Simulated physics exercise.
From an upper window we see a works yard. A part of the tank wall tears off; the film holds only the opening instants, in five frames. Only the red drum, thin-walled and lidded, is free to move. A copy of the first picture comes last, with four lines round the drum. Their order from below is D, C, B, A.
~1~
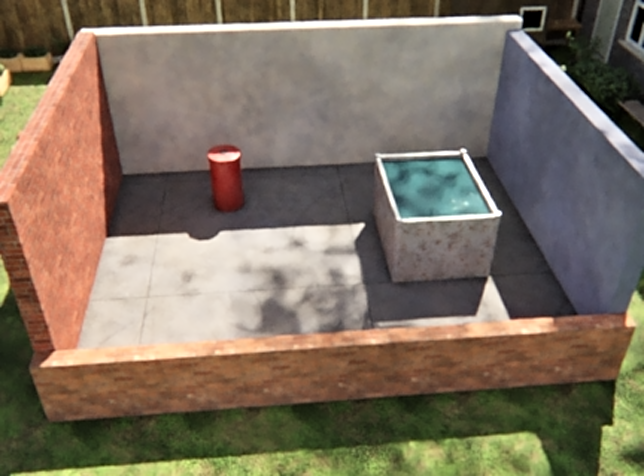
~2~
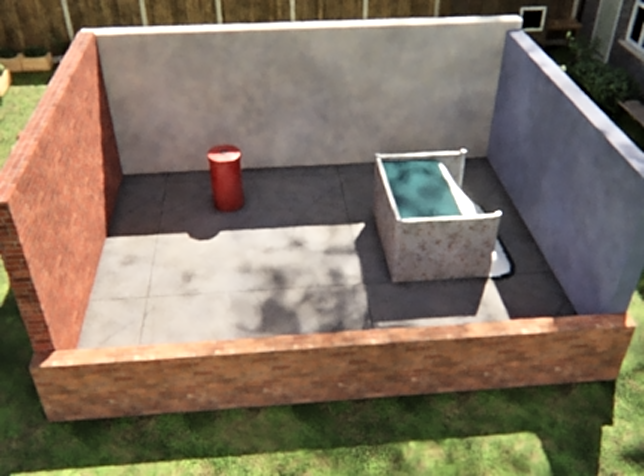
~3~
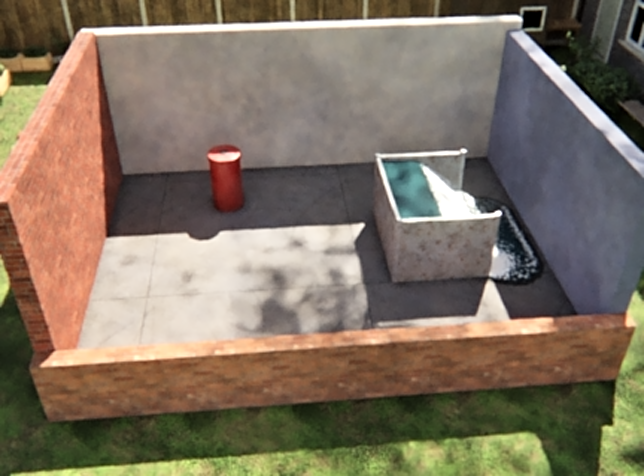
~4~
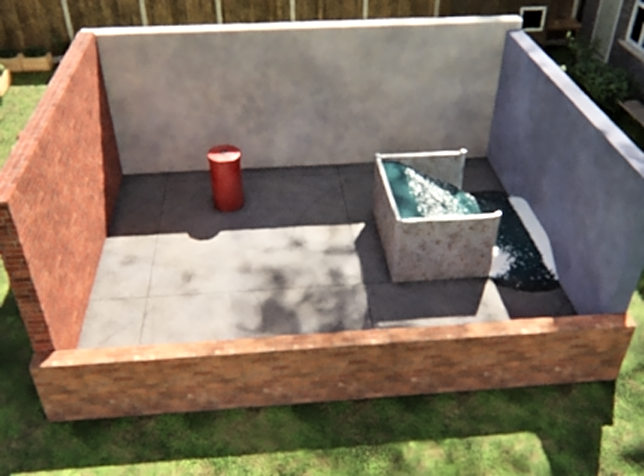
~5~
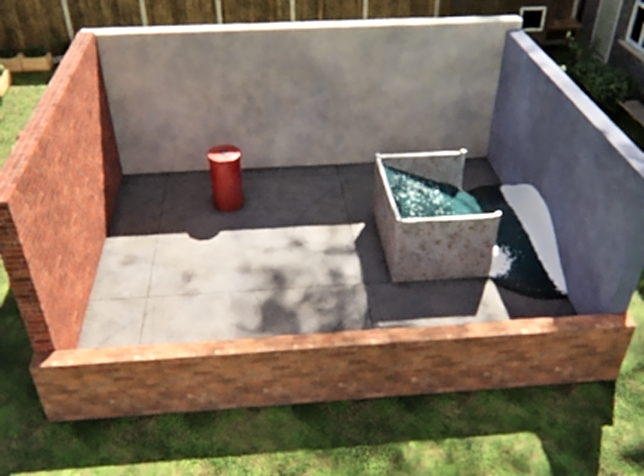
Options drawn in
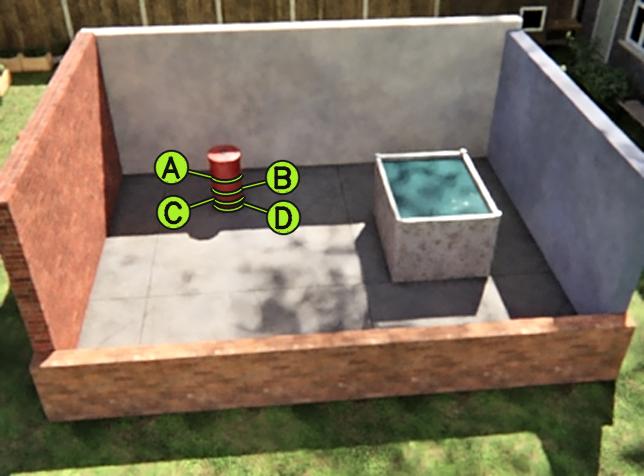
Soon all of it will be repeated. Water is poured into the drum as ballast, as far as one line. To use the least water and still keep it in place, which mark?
Go for C.
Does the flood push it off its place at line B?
No.
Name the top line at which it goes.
That would be D.
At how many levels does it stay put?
Three of them.
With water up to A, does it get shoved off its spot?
No, not at all.
On the marked copy, A at (226, 181); B at (227, 194); C at (228, 203); D at (229, 210); from the bottom up D, C, B, A.
If A is chosen, it does not move.
If B is chosen, it does not move.
If C is chosen, it does not move.
If D is chosen, it is pushed about 3 times its own width away.
